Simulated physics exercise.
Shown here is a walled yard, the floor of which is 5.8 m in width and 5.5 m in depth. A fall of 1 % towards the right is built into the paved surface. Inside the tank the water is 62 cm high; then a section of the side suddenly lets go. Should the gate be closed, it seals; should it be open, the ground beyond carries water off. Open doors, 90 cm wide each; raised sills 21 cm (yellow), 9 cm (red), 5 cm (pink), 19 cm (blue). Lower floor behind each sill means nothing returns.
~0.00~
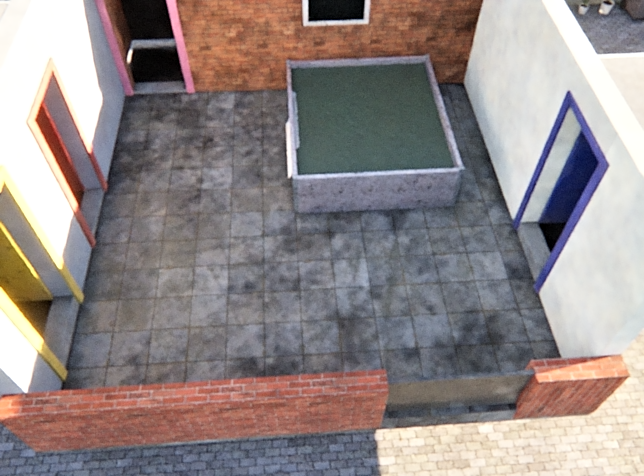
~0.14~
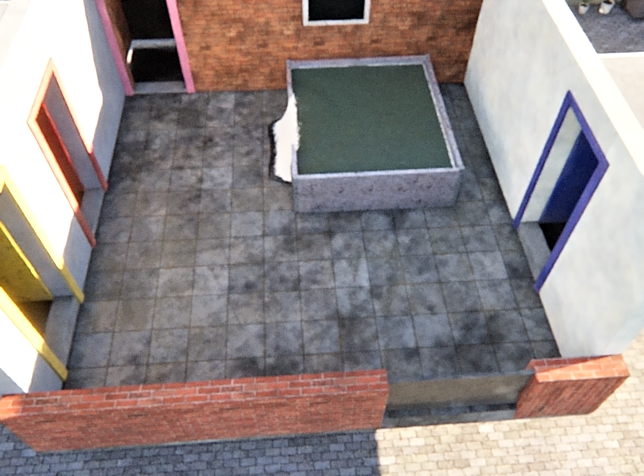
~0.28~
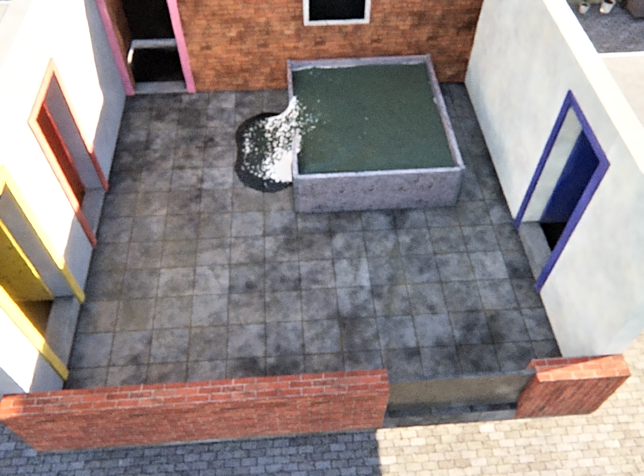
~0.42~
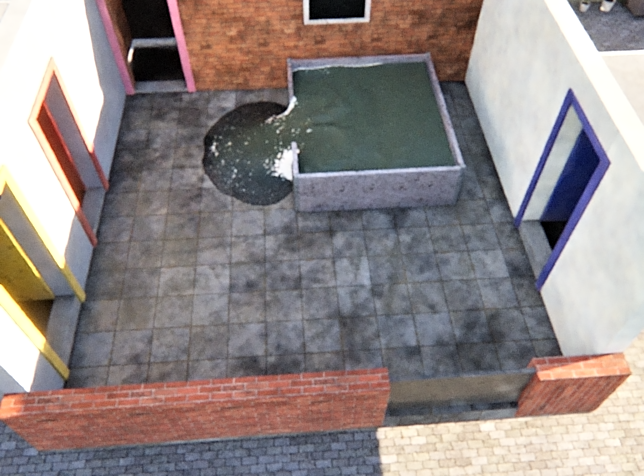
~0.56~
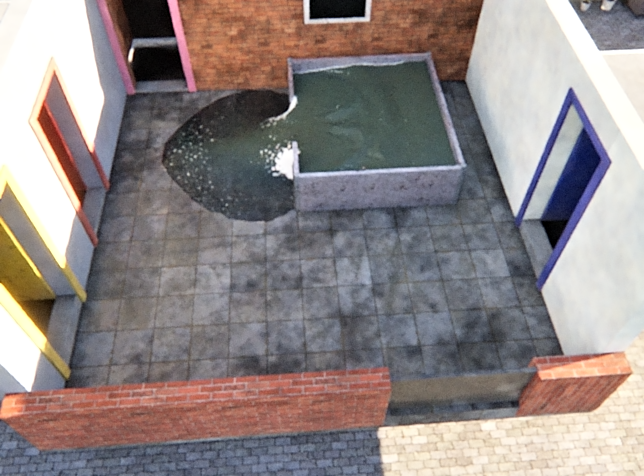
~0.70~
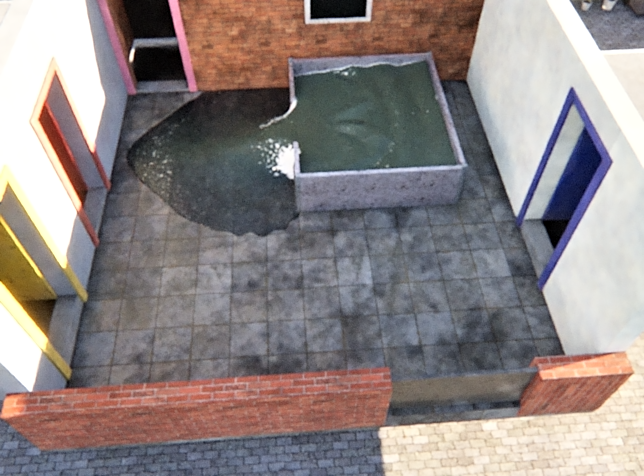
Dark green water bursts through the left side of a raised stone tank in a walled, paved yard, foaming white at the gap and spreading leftward across the floor in a widening dark pool toward the red doorway.
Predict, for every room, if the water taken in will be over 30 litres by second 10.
Prediction: For the yellow door, not over 30 litres; for the red door, over 30 litres; for the pink door, over 30 litres; for the blue door, not over 30 litres.
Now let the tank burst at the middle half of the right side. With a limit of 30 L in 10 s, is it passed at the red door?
Relative to that limit, red ends up on the low side.
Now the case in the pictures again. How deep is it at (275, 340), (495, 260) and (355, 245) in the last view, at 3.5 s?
The depths come out at 0, 0 and 0 centimetres, in the order listed.
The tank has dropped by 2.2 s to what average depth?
The average depth is around 38 cm.
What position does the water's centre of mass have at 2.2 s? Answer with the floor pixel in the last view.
(302, 150).
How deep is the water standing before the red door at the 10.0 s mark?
Some 7.5 cm.
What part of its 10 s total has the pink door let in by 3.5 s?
Some 45 in a hundred.
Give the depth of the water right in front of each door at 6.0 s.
Depth readings (cm): Yellow = 10; red = 13; pink = 16; blue = 1.
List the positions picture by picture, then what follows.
In the first frame, the tank at (367, 116) is whole and still, 62 cm deep.
In the second frame, the front is at (279, 122), 0.7 m from the gap at (295, 138); 0.3 m2 of floor is under water; 62 cm left at the back of the tank.
In the third frame, water pours out at (295, 141) and has run 1.0 m, to (245, 126); typically 11 cm deep outside, 62 cm at the tank's back.
In the fourth frame, the front is at (211, 137), 1.4 m from the gap at (296, 140); 2.1 m2 of floor is under water; 62 cm left at the back of the tank.
In the fifth frame, the front is at (172, 143), 1.9 m from the gap at (296, 139); 3.6 m2 of floor is under water; 62 cm left at the back of the tank.
In the sixth frame, water pours out at (297, 139) and has run 2.5 m, to (137, 148); typically 5 cm deep outside, 60 cm at the tank's back.
After 1.4 s water covers 30 % of the floor and is deepest (34 cm) near (282, 152); yellow door not reached, red door 21 cm at the sill, 5 L in, pink door 11 cm at the sill, 0 L in, blue door not reached.
After 2.2 s water covers 40 % of the floor and is deepest (34 cm) near (145, 127); yellow door 8 cm at the sill, 0 L in, red door 23 cm at the sill, 55 L in, pink door 25 cm at the sill, 66 L in, blue door not reached.
After 3.5 s water covers 45 % of the floor and is deepest (25 cm) near (60, 417); yellow door 8 cm at the sill, 0 L in, red door 18 cm at the sill, 124 L in, pink door 21 cm at the sill, 237 L in, blue door not reached.
After 6.0 s water covers 80 % of the floor and is deepest (18 cm) near (60, 417); yellow door 10 cm at the sill, 0 L in, red door 13 cm at the sill, 171 L in, pink door 16 cm at the sill, 413 L in, blue door not reached.
After 10.0 s water covers 95 % of the floor and is deepest (16 cm) near (428, 86); yellow door 10 cm at the sill, 0 L in, red door 8 cm at the sill, 182 L in, pink door 10 cm at the sill, 521 L in, blue door 12 cm at the sill, 0 L in.
